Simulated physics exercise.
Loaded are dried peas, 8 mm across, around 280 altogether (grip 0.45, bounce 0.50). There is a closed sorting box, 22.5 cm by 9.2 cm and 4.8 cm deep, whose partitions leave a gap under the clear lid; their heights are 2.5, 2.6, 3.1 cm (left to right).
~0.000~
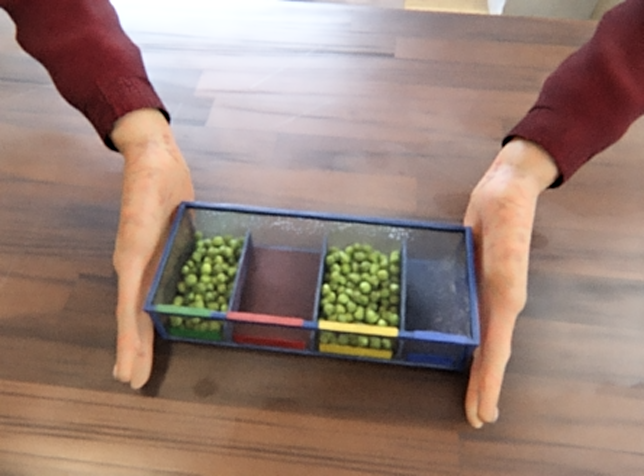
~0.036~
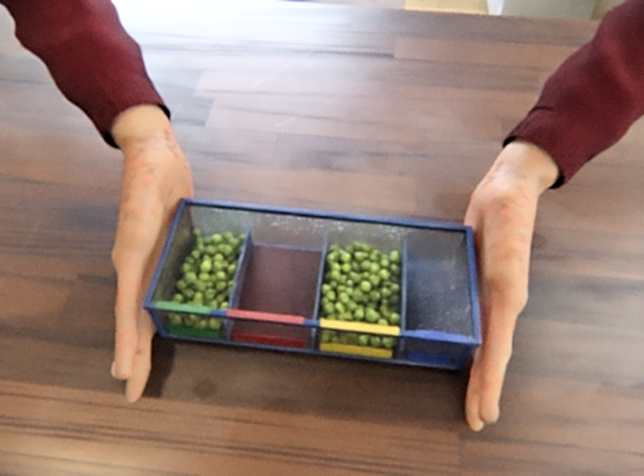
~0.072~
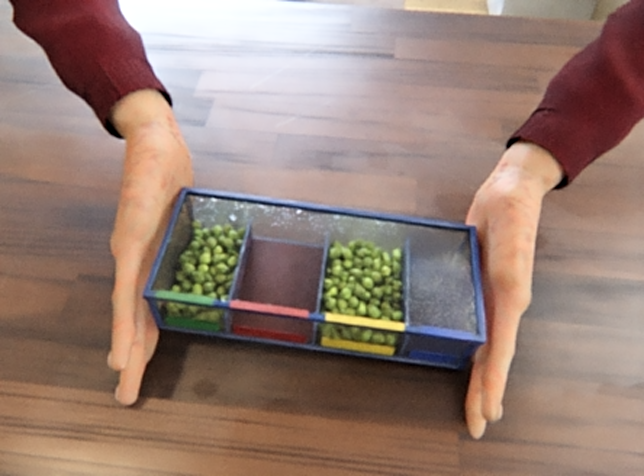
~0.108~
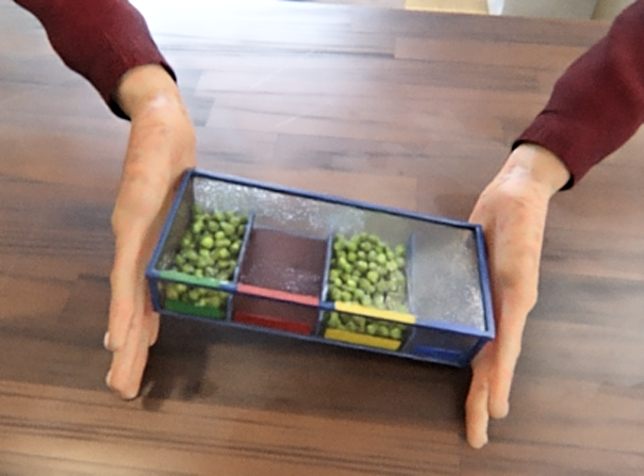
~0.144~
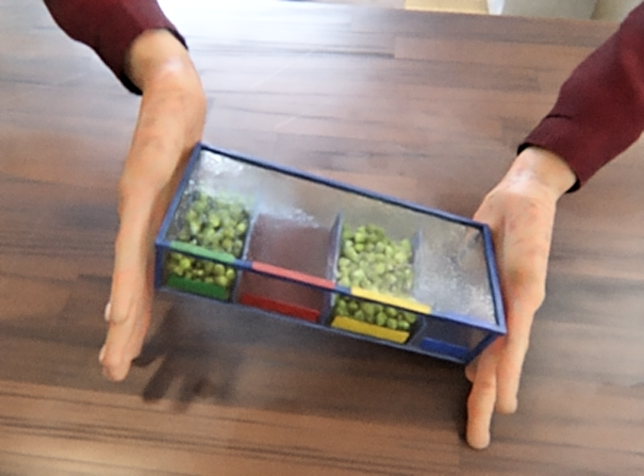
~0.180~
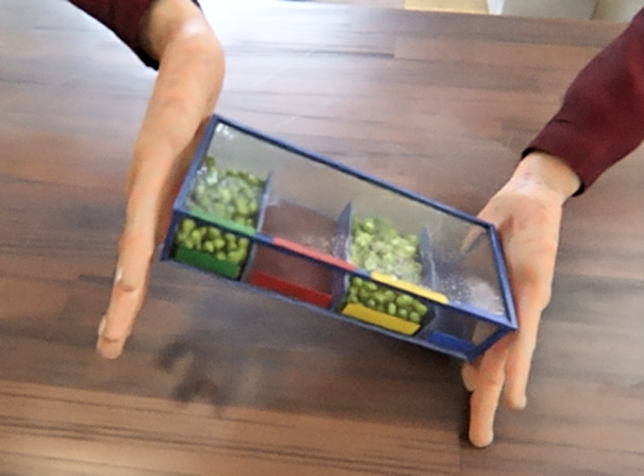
On a wooden tabletop, two hands tilt a clear-lidded box of green peas, raising its left end.
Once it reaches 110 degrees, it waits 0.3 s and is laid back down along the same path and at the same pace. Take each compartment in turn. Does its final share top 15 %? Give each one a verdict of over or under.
Red - under; blue - over; green - under; yellow - over.
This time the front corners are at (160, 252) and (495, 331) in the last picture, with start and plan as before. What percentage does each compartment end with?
Red = 5 %, blue = 30 %, green = 0 %, yellow = 65 %.
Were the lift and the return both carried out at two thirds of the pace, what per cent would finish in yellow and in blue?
You'd end up with yellow at 70 percent and blue at 25 percent.
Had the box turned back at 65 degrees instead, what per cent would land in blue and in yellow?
Blue: 15 per cent; yellow: 55 per cent.
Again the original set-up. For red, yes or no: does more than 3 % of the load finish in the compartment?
Red compartment - above it.
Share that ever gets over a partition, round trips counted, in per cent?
Around 65 percent.
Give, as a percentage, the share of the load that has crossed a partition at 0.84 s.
Roughly 60 percent.
After 0.84 s, tilt 110 degrees; red 10 %, blue 20 %, green 5 %, yellow 65 %.
Then, at 1.27 s, tilt 62 degrees; red 5 %, blue 25 %, yellow 70 %.
After 1.79 s, tilt 0 degrees; red 5 %, blue 30 %, yellow 65 %.
In the end, at 2.7 s, red 5 %, blue 30 %, green 0 %, yellow 65 %.
